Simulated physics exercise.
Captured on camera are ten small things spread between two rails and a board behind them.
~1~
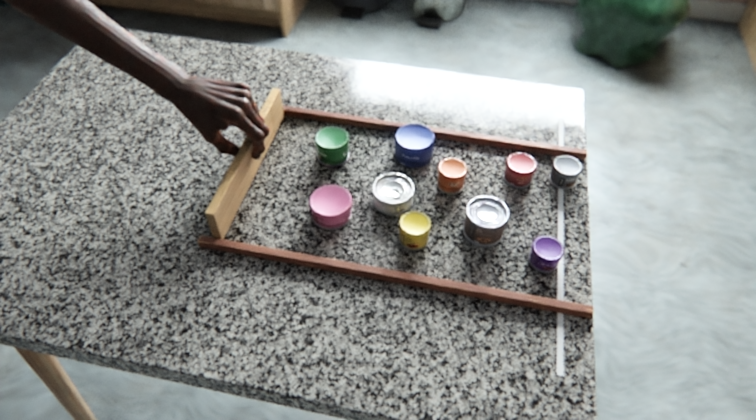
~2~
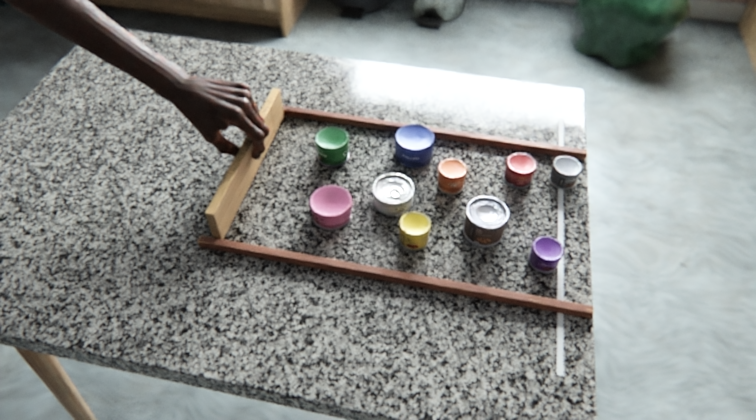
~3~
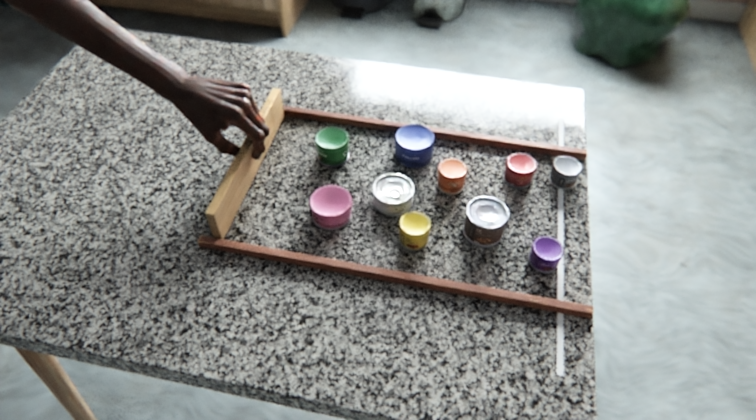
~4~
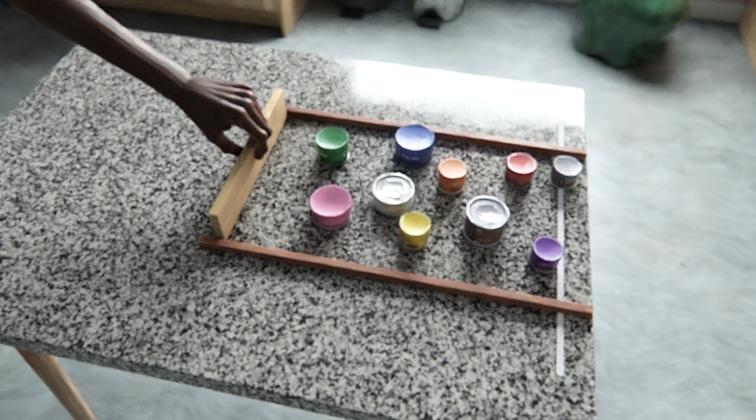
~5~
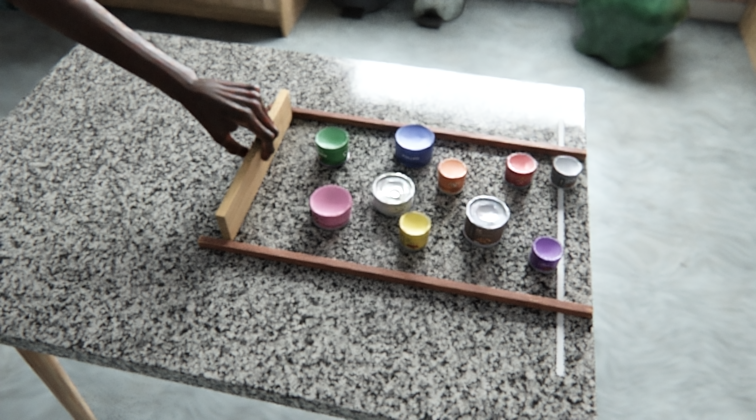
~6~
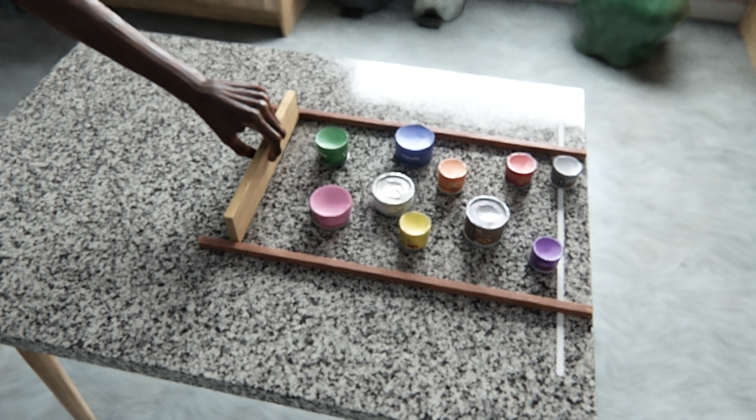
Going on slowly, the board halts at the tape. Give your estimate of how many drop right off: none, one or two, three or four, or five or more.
Five plus tumble.
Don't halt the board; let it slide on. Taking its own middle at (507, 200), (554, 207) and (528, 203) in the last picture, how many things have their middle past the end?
Taking the three positions in turn, the counts come to 0, 5 and 1.
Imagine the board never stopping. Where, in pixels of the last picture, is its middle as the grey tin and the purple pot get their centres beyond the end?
The middle is at (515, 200) when it's the grey tin, and at (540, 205) when it's the purple pot.
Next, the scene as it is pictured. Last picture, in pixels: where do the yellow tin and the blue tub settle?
You'll find the first one at (580, 284) and the second at (584, 164).
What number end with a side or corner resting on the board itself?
Total: 5.
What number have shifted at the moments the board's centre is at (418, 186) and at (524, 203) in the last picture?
That makes 6 at the first spot and 10 at the second.
A little later, none off yet; grey tin at rest near (565, 173); purple pot at rest near (546, 254); red tin at rest near (520, 171).
When it is over, the number that fall off is five or more; down, orange pot, brown tin, red tin, purple pot and grey tin.
